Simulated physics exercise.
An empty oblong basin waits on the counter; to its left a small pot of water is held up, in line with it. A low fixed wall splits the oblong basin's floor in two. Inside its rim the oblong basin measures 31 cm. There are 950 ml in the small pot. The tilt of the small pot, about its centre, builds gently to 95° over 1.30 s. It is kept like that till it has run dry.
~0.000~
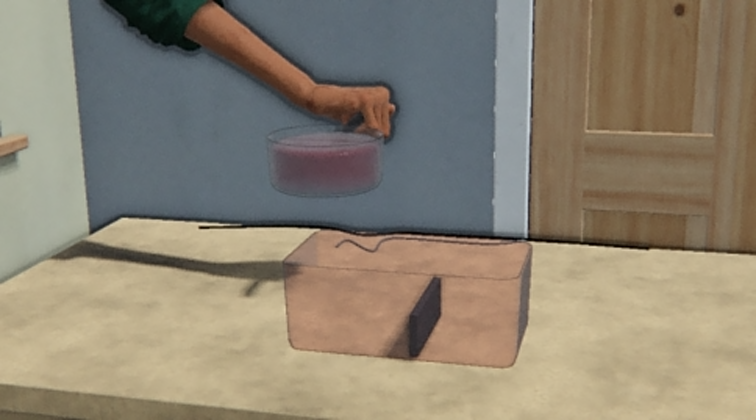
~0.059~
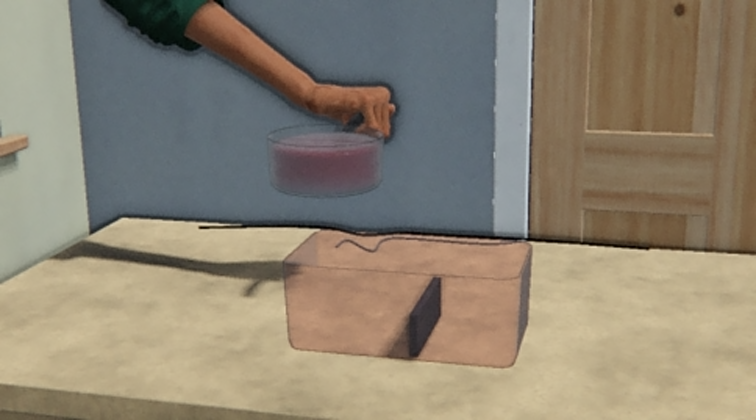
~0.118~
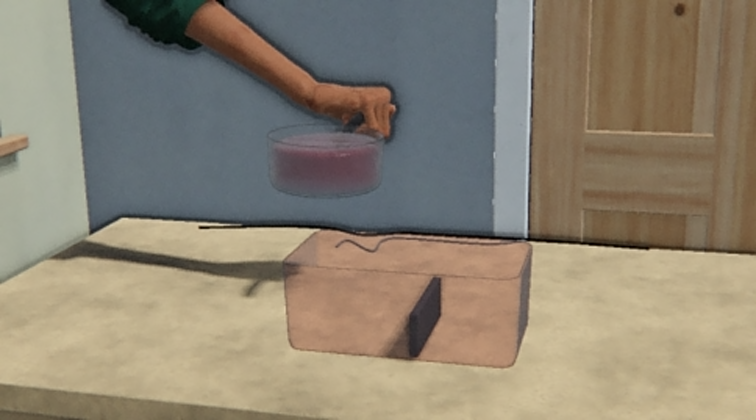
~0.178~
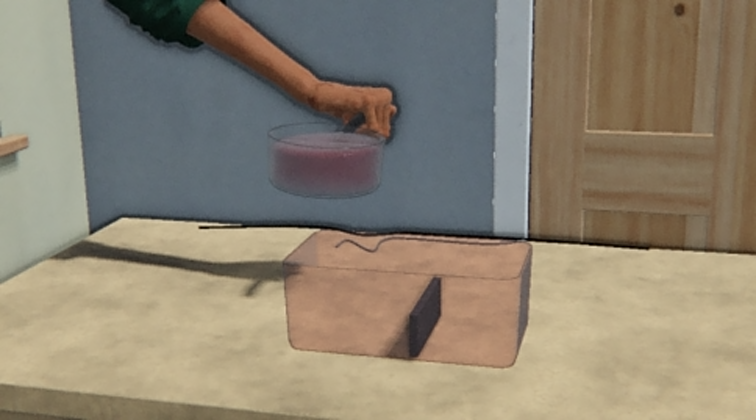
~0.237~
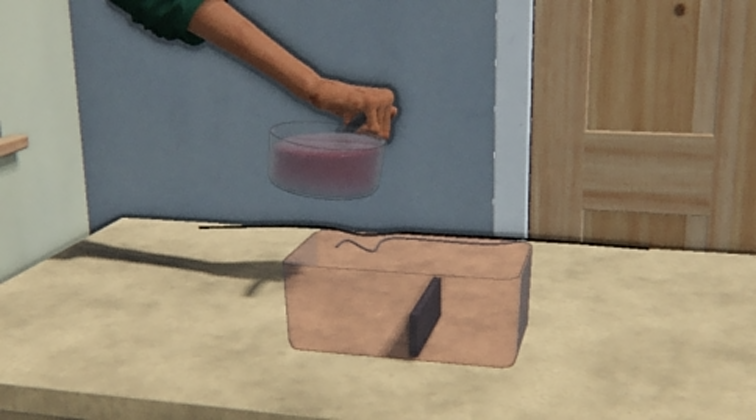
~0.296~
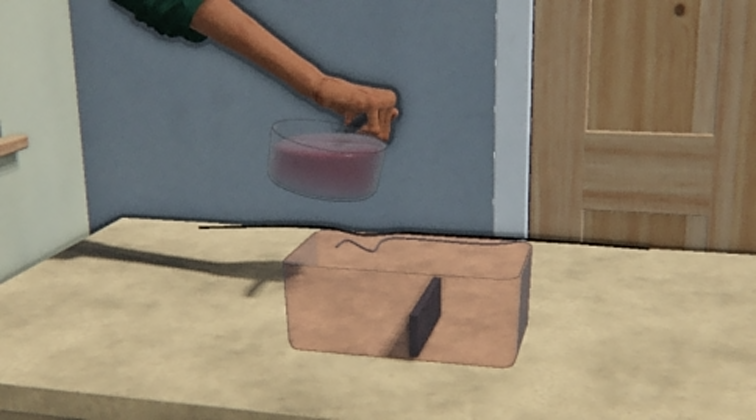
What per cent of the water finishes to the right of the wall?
Roughly 57 per cent is past the wall.
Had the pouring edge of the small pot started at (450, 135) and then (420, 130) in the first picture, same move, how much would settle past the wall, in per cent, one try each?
In turn about 90 and 90 per cent.
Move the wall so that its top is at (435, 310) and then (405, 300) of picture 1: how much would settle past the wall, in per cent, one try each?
First 50, then 75 per cent.
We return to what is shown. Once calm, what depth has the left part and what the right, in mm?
Some 16 mm on the left and 28 mm on the right.
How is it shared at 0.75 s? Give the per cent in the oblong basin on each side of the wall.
Some 4 per cent left and 14 right.
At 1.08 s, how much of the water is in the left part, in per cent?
About 24 per cent.
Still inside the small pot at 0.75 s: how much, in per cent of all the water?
Near 52 in a hundred.
Then, 0.75 s in, the tilt is 59° and 52 per cent is still to pour, 4 is left of the wall and 15 right of it.
Then, 1.08 s in, the tilt is 88° and 12 per cent is still to pour, 24 is left of the wall and 57 right of it.
Then, 1.42 s in, the tilt is 95° and 2 per cent is still to pour, 40 is left of the wall and 57 right of it.
Then, 1.80 s in, the tilt is 95° and 0 per cent is still to pour, 42 is left of the wall and 57 right of it.
Finally, 42 per cent lies left of the wall, 57 right of it and 1 outside.
